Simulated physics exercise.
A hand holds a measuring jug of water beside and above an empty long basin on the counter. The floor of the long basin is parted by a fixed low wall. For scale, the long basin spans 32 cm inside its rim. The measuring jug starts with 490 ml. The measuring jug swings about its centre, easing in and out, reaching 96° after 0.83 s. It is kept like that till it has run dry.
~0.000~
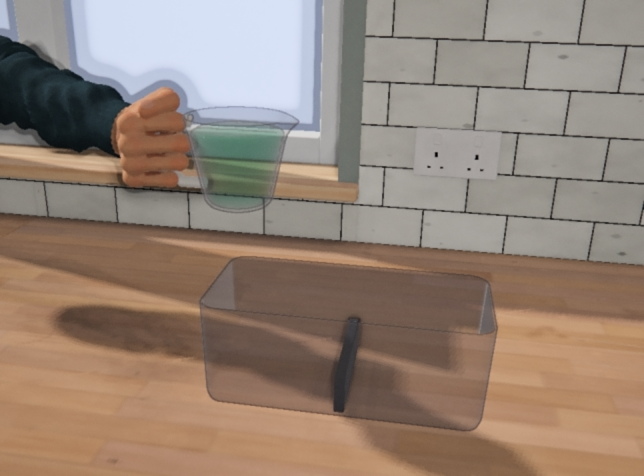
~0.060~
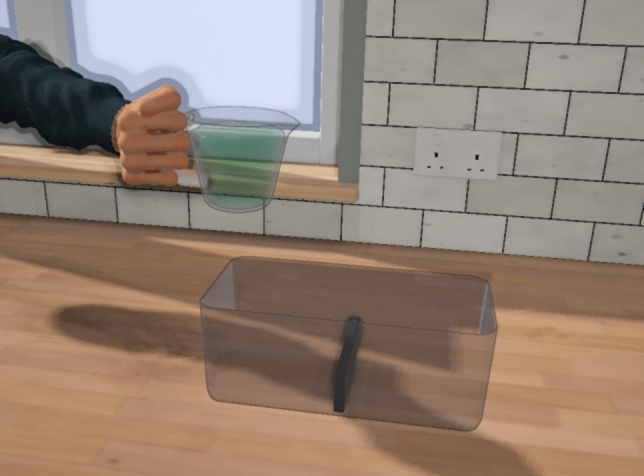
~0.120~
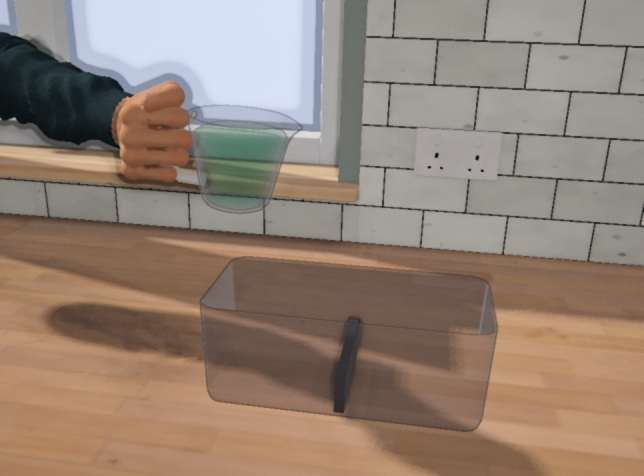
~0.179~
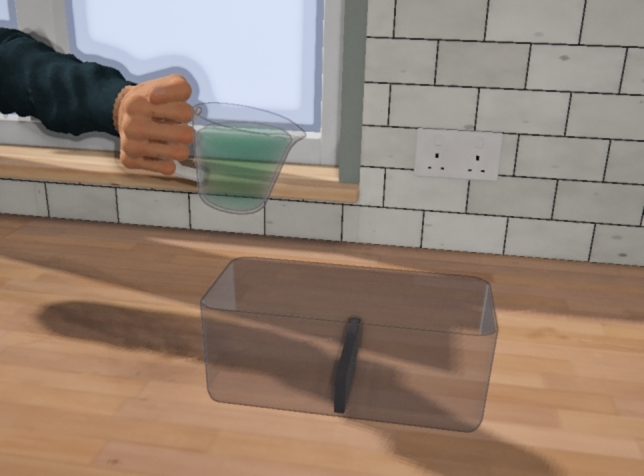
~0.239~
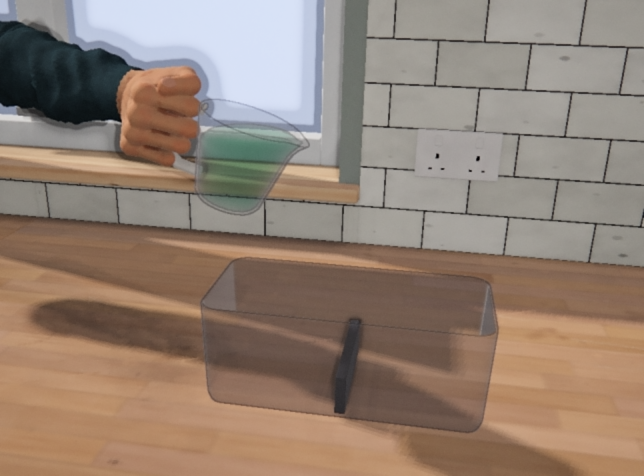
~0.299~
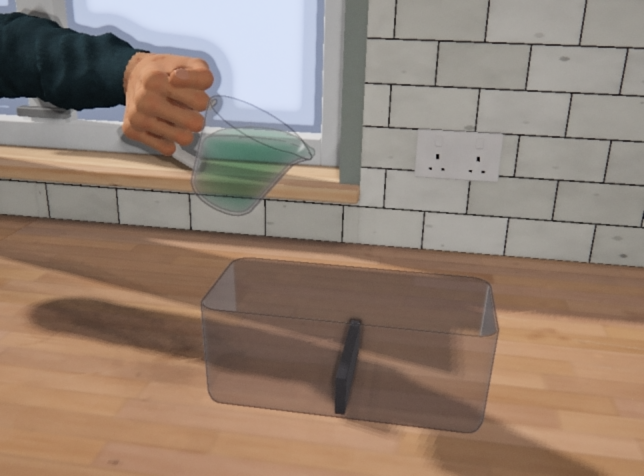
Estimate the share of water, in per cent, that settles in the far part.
The far part has some 58 per cent.
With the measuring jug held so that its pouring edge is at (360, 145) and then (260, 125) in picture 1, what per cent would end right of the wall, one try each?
First 95, then 5 per cent.
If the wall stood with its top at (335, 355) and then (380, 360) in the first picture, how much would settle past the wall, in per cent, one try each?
First 85, then 10 per cent.
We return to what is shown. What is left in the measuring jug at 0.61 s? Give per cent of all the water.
About 50 per cent.
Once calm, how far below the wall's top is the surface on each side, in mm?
Left about 38 mm, right about 34 mm.
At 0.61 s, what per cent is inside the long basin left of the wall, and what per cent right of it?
Near 3 on the left, 20 on the right.
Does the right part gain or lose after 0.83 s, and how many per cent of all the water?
The share moves up, by some 4 per cent.
Then, 0.61 s in, the tilt is 80° and 50 per cent is still to pour, 3 is left of the wall and 19 right of it.
Then, 0.83 s in, the tilt is 96° and 9 per cent is still to pour, 24 is left of the wall and 54 right of it.
Then, 1.07 s in, the tilt is 96° and 0 per cent is still to pour, 39 is left of the wall and 58 right of it.
Then, 1.33 s in, the tilt is 96° and 0 per cent is still to pour, 41 is left of the wall and 58 right of it.
Finally, 41 per cent lies left of the wall, 58 right of it and 1 outside.
